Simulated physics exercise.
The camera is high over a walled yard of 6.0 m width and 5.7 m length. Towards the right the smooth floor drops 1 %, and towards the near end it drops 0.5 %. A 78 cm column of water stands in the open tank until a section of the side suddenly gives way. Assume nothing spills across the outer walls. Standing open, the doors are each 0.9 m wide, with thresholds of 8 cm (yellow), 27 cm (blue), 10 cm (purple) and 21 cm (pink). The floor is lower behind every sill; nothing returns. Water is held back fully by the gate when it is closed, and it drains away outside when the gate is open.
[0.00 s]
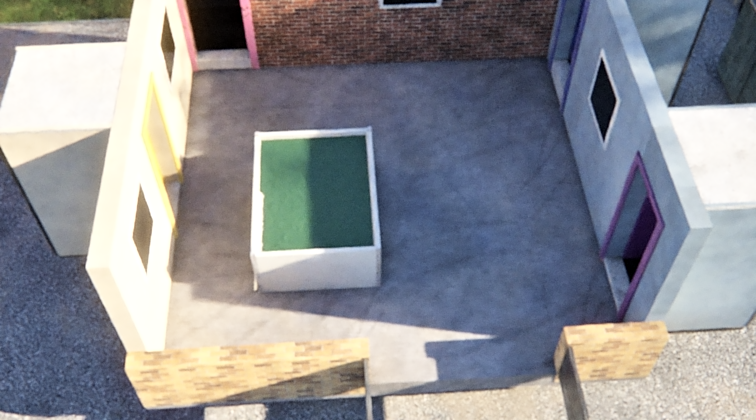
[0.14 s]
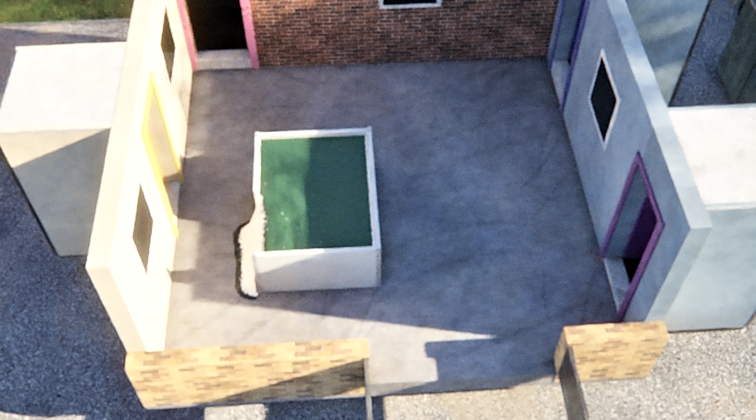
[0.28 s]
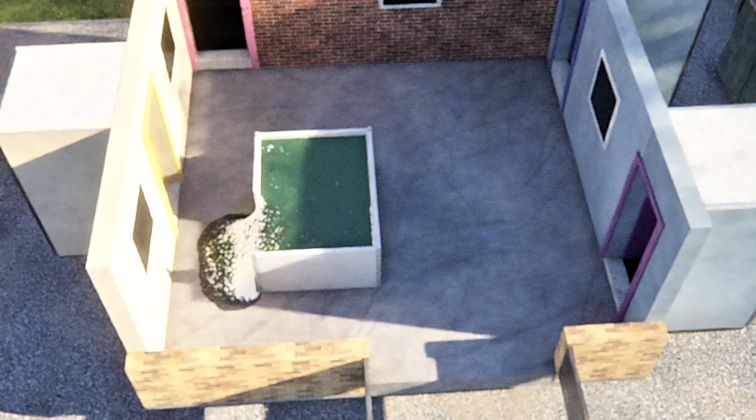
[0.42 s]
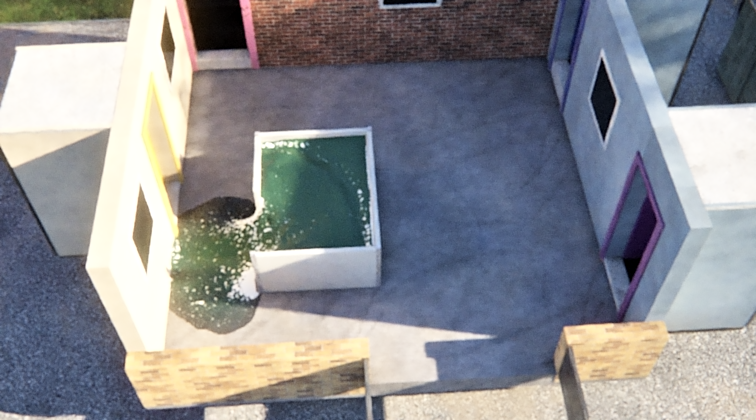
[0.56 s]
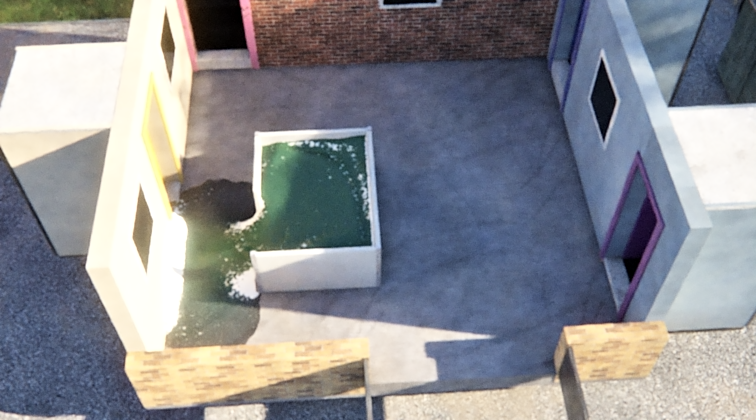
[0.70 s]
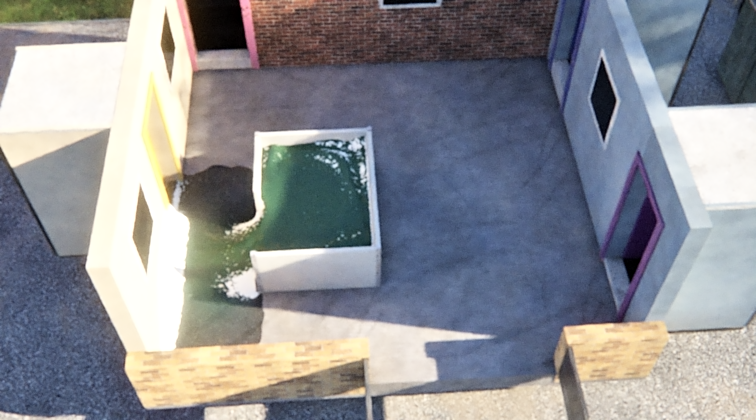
In the video, water in an open white-walled tank in a walled yard begins pouring out through a gap in its left side, spreading across the grey floor to the yellow-framed left wall and toward the near brick wall.
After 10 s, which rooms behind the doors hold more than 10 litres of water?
Room by room: Behind the yellow door more than 10 litres, behind the blue door 10 litres at most, behind the purple door more than 10 litres, behind the pink door 10 litres at most.
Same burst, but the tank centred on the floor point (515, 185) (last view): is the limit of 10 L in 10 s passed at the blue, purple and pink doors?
Blue: Within limit; purple: Within limit; pink: Within limit.
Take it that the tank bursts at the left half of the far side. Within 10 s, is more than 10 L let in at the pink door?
Well, at pink it would be too much.
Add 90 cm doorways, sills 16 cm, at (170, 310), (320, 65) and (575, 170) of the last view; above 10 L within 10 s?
Well, the first is on the high side, the second is on the low side, and the third is on the low side.
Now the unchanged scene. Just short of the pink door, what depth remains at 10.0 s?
Around 4.0 cm there.
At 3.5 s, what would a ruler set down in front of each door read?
Door by door, in cm: Yellow reads 14, blue reads 0, purple reads 20, pink reads 16.
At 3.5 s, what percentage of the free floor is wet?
Wet share: Near 60 percent.
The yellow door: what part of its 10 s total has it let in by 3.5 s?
About 85%.
After 1.4 s water covers 15 % of the floor and is deepest (70 cm) near (162, 377); yellow door 20 cm at the sill, 43 L in, blue door not reached, purple door not reached, pink door not reached.
After 2.2 s water covers 35 % of the floor and is deepest (46 cm) near (162, 377); yellow door 18 cm at the sill, 84 L in, blue door not reached, purple door not reached, pink door 19 cm at the sill, 0 L in.
After 3.5 s water covers 60 % of the floor and is deepest (27 cm) near (162, 377); yellow door 14 cm at the sill, 129 L in, blue door not reached, purple door 20 cm at the sill, 10 L in, pink door 16 cm at the sill, 0 L in.
After 6.0 s water covers 90 % of the floor and is deepest (16 cm) near (162, 377); yellow door 9 cm at the sill, 152 L in, blue door 12 cm at the sill, 0 L in, purple door 16 cm at the sill, 106 L in, pink door 9 cm at the sill, 0 L in.
After 10.0 s water covers 95 % of the floor and is deepest (12 cm) near (564, 139); yellow door 5 cm at the sill, 154 L in, blue door 12 cm at the sill, 0 L in, purple door 10 cm at the sill, 135 L in, pink door 4 cm at the sill, 0 L in.
